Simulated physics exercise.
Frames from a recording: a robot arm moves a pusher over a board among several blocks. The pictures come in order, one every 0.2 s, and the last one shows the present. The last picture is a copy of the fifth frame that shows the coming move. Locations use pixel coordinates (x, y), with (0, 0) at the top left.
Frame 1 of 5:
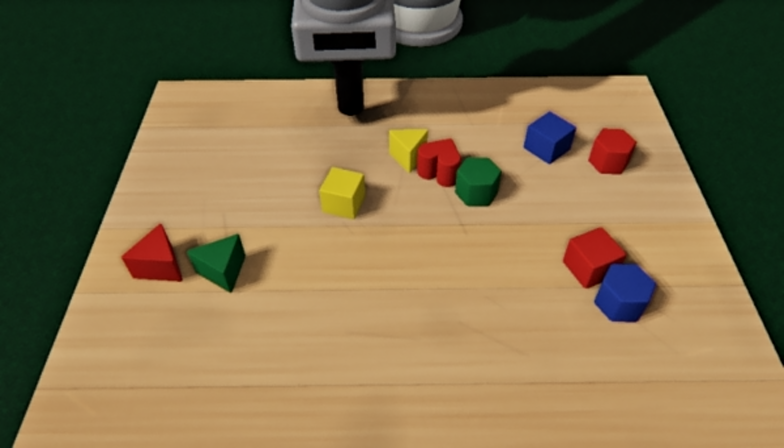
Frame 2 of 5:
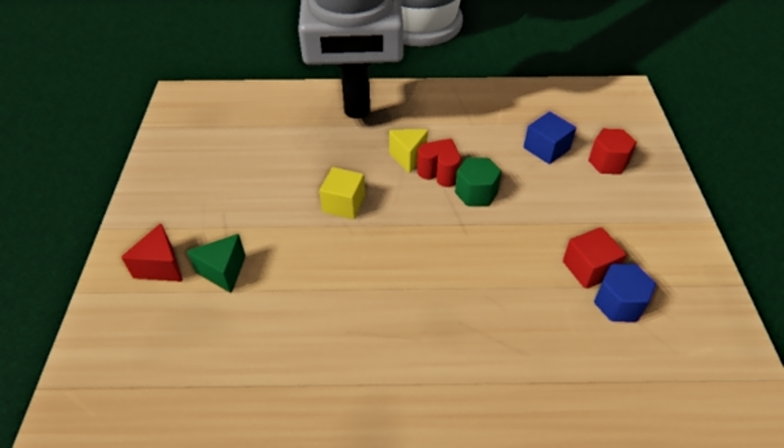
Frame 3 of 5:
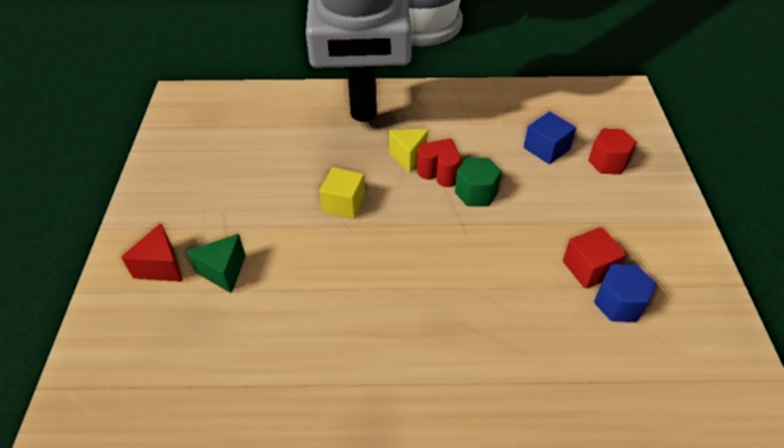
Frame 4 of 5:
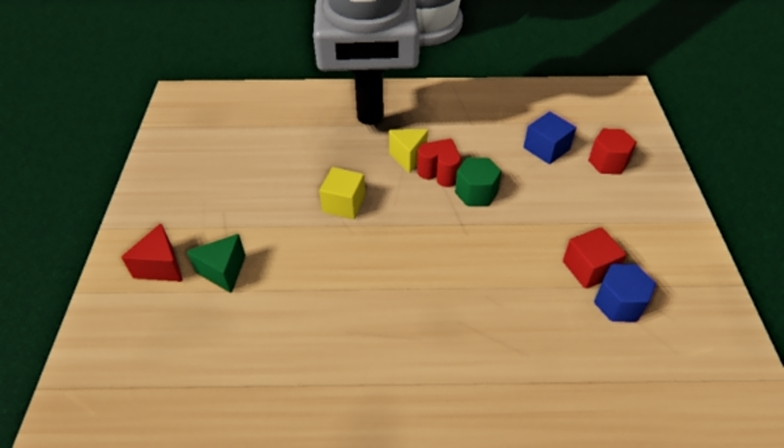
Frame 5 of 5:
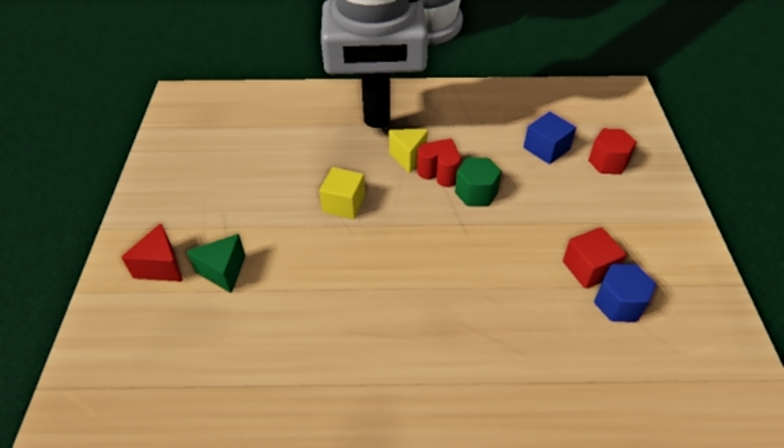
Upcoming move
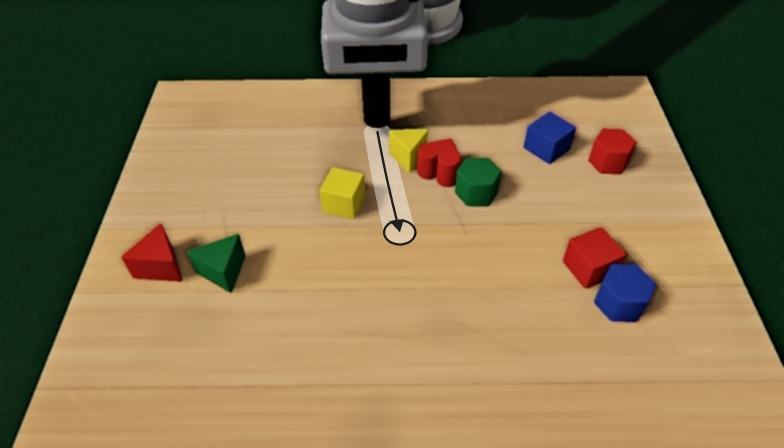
A robot arm's black pusher moves slowly a short way right and slightly toward the viewer along the far side of a wooden board, nearing a yellow triangular block, while the red, green, blue and yellow blocks stay still.
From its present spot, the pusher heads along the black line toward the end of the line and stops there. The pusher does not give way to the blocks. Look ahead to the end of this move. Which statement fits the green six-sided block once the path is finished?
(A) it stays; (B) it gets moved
The correct letter is B.
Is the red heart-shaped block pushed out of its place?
Yes.
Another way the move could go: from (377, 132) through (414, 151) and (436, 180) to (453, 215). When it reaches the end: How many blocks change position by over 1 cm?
Here I'd predict at least three blocks moving more than 1 cm.
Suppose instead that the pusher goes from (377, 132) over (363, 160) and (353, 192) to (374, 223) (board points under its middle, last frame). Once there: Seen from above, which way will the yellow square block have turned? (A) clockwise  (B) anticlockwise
A - clockwise.
Drawn move, straight from (377, 132) to (400, 232).
The first path, step by step. One third of the way, pusher at (383, 151); yellow three-sided block at (416, 149), turned 20° anticlockwise; red heart-shaped block at (451, 154), turned 25° anticlockwise; green six-sided block at (489, 172), turned 15° clockwise.
Two thirds of the way, pusher at (391, 184); yellow three-sided block at (418, 166), turned 90° anticlockwise; red heart-shaped block at (456, 155), turned 35° anticlockwise; green six-sided block at (493, 172), turned 20° clockwise.
At the end, pusher at (400, 220); yellow square block still; yellow three-sided block at (418, 168), turned 95° anticlockwise; red heart-shaped block at (456, 155), turned 35° anticlockwise; green six-sided block at (493, 172), turned 20° clockwise.
